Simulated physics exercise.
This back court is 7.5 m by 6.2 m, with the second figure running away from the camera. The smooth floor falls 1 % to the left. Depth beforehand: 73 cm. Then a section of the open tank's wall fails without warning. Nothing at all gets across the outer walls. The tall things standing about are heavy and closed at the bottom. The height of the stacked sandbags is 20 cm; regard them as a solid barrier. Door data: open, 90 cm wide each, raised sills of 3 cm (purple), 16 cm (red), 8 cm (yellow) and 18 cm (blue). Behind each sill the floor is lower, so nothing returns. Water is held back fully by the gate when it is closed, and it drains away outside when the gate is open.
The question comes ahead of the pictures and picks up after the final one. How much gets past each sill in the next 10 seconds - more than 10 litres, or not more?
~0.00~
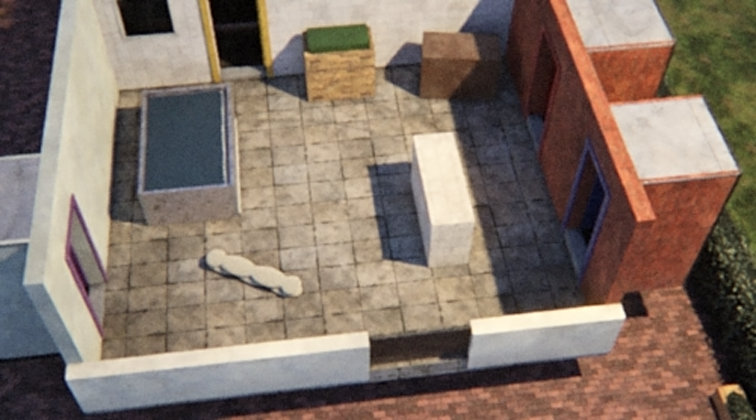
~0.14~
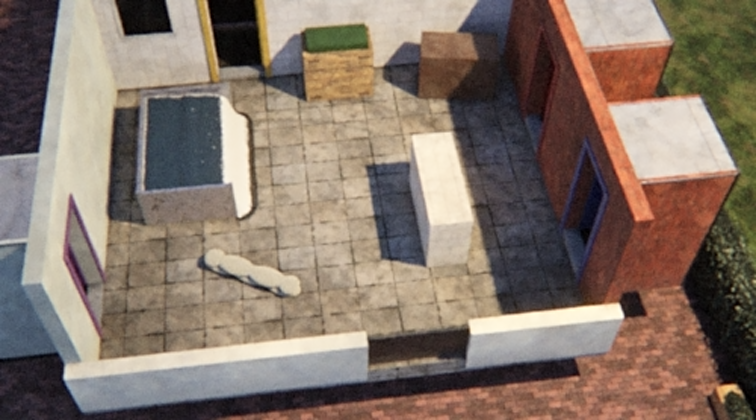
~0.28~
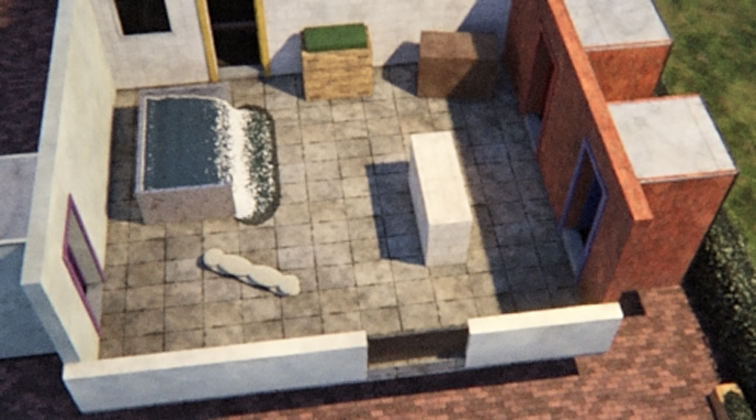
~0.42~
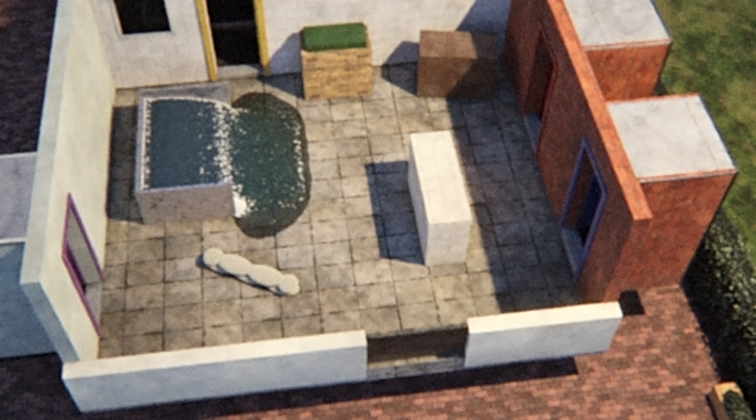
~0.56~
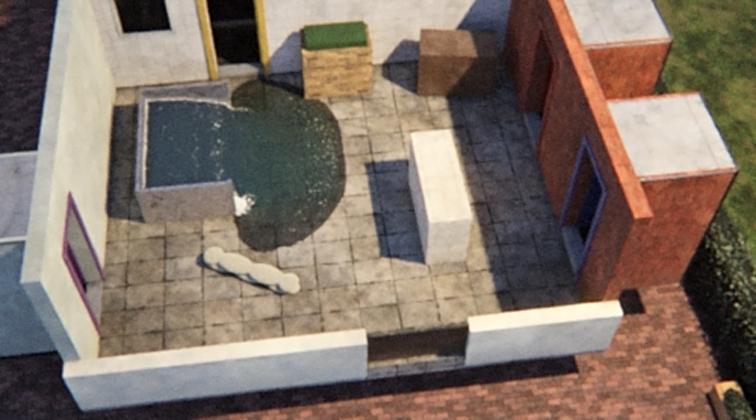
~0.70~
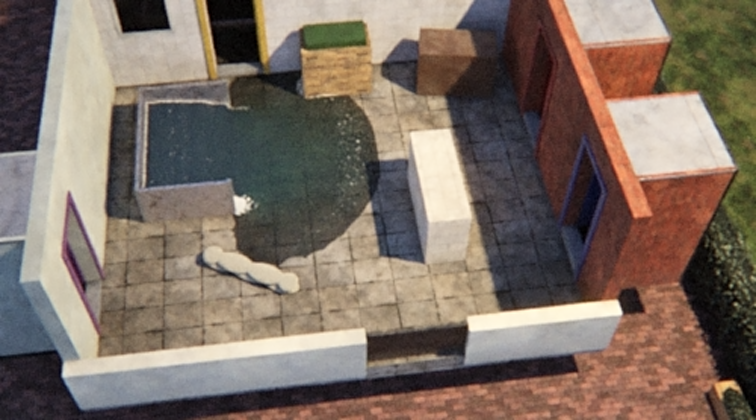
At the purple door, more than 10 litres. At the red door, more than 10 litres. At the yellow door, not more. At the blue door, not more.
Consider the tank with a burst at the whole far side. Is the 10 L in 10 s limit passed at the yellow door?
Then yellow exceeds it.
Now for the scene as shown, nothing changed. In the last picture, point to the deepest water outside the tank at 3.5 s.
Close to (500, 56).
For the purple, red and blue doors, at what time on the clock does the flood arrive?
Purple: 6.0 s; red: 1.4 s; blue: 2.6 s.
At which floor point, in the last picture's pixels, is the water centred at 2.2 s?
Pixel position near (338, 156).
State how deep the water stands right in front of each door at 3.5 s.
In cm: Purple 0, red 21, yellow 4, blue 4.
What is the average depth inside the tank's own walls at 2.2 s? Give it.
Around 15 cm on average.
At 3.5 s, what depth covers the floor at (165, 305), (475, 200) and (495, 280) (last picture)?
Approximately 0, 2 and 0 centimetres, going through them in turn.
After 1.4 s water covers 40 % of the floor and is deepest (31 cm) near (406, 188); purple door not reached, red door not reached, yellow door 4 cm at the sill, 0 L in, blue door not reached.
After 2.2 s water covers 50 % of the floor and is deepest (36 cm) near (520, 115); purple door not reached, red door 31 cm at the sill, 26 L in, yellow door 7 cm at the sill, 0 L in, blue door not reached.
After 3.5 s water covers 70 % of the floor and is deepest (31 cm) near (500, 56); purple door not reached, red door 21 cm at the sill, 95 L in, yellow door 4 cm at the sill, 0 L in, blue door 4 cm at the sill, 0 L in.
After 6.0 s water covers 90 % of the floor and is deepest (15 cm) near (372, 67); purple door 3 cm at the sill, 0 L in, red door 8 cm at the sill, 105 L in, yellow door 5 cm at the sill, 0 L in, blue door 6 cm at the sill, 0 L in.
After 10.0 s water covers 95 % of the floor and is deepest (12 cm) near (128, 234); purple door 8 cm at the sill, 30 L in, red door 3 cm at the sill, 106 L in, yellow door 4 cm at the sill, 0 L in, blue door 5 cm at the sill, 0 L in.
